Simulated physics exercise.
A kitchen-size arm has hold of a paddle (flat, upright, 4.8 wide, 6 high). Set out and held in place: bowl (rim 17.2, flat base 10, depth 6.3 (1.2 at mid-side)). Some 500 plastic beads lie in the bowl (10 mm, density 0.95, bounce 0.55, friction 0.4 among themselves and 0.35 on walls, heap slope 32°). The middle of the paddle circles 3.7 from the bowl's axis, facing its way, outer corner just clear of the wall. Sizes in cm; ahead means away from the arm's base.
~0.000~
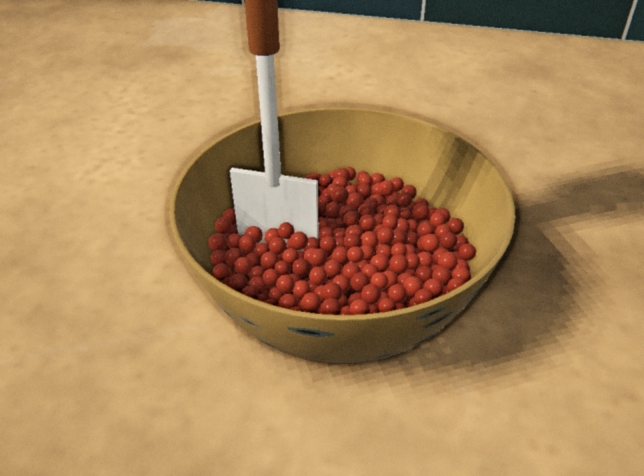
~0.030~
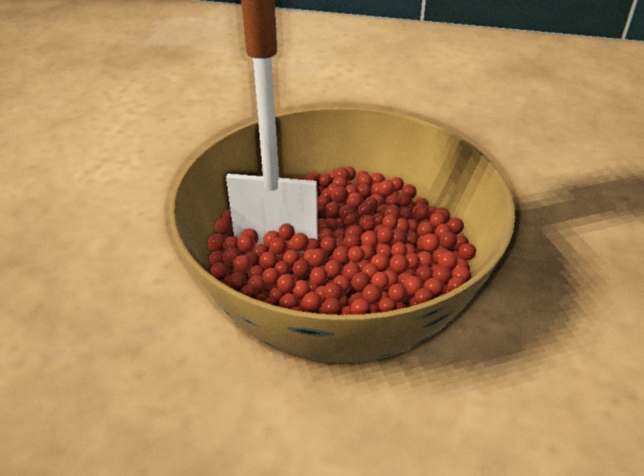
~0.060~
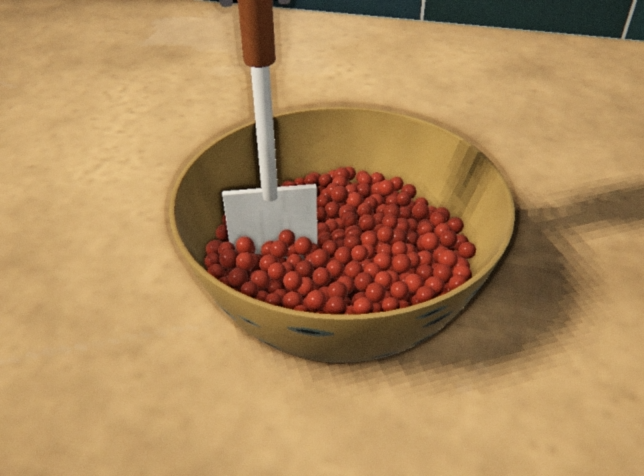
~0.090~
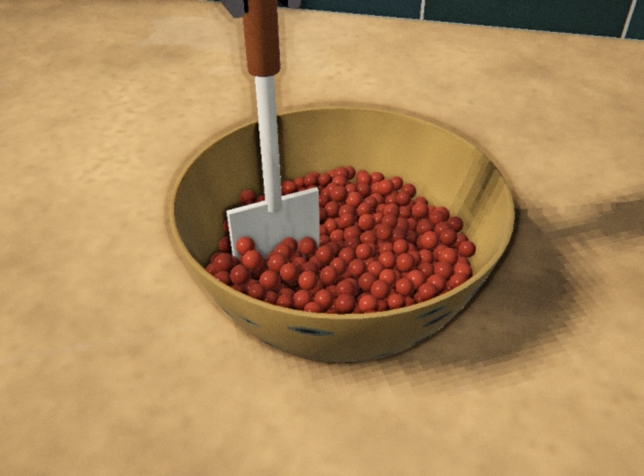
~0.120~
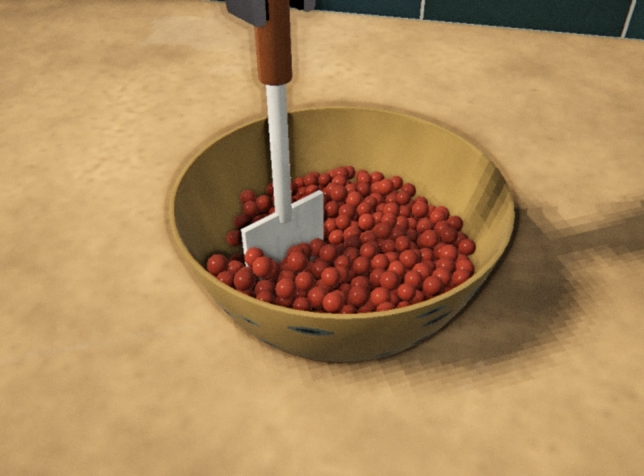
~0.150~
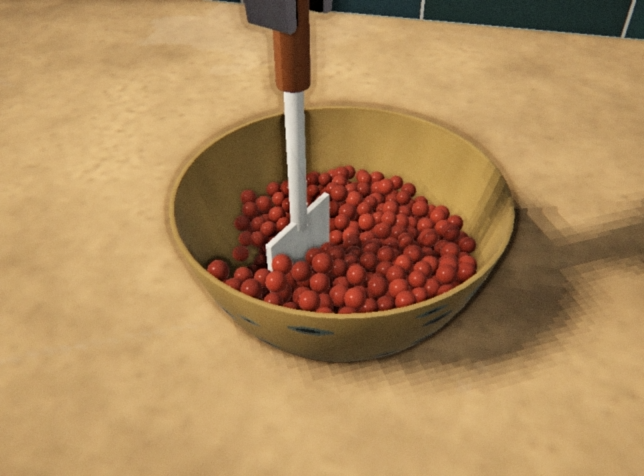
Robot arm sweeping a brown-handled paddle through red beads in a yellowish bowl, curving from the left side toward the front.
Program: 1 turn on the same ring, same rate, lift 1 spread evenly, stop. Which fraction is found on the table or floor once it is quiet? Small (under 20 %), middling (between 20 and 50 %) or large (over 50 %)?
Share on the table or floor: Small (under 20 %).
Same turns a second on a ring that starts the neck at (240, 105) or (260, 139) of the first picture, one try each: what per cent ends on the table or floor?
About 0 and 10 per cent.
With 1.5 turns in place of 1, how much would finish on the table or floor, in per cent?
Then about 5 per cent.
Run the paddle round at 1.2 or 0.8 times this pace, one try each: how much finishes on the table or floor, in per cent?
About 10 and 0 per cent.
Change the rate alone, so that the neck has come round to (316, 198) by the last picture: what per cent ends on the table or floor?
Some 10 per cent.
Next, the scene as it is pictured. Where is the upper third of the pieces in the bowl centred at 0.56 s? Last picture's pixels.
Around (282, 172).
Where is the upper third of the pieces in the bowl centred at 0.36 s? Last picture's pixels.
At about (435, 201).
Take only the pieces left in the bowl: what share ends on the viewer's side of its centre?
About 70 per cent.
After 0.36 s, 182° round, highest piece 8 above the table; 490 in the bowl, 1 on the table or floor, 6 in flight or on the tool.
After 0.56 s, 293° round, highest piece 8 above the table; 483 in the bowl, 14 on the table or floor.
After 0.87 s, 0° round, highest piece 6 above the table; 476 in the bowl, 20 on the table or floor, 1 in flight or on the tool.
After 1.57 s, 0° round, highest piece 6 above the table; 476 in the bowl, 21 on the table or floor.
At rest, 476 in the bowl, 21 on the table or floor. That is 4 % on the table or floor.
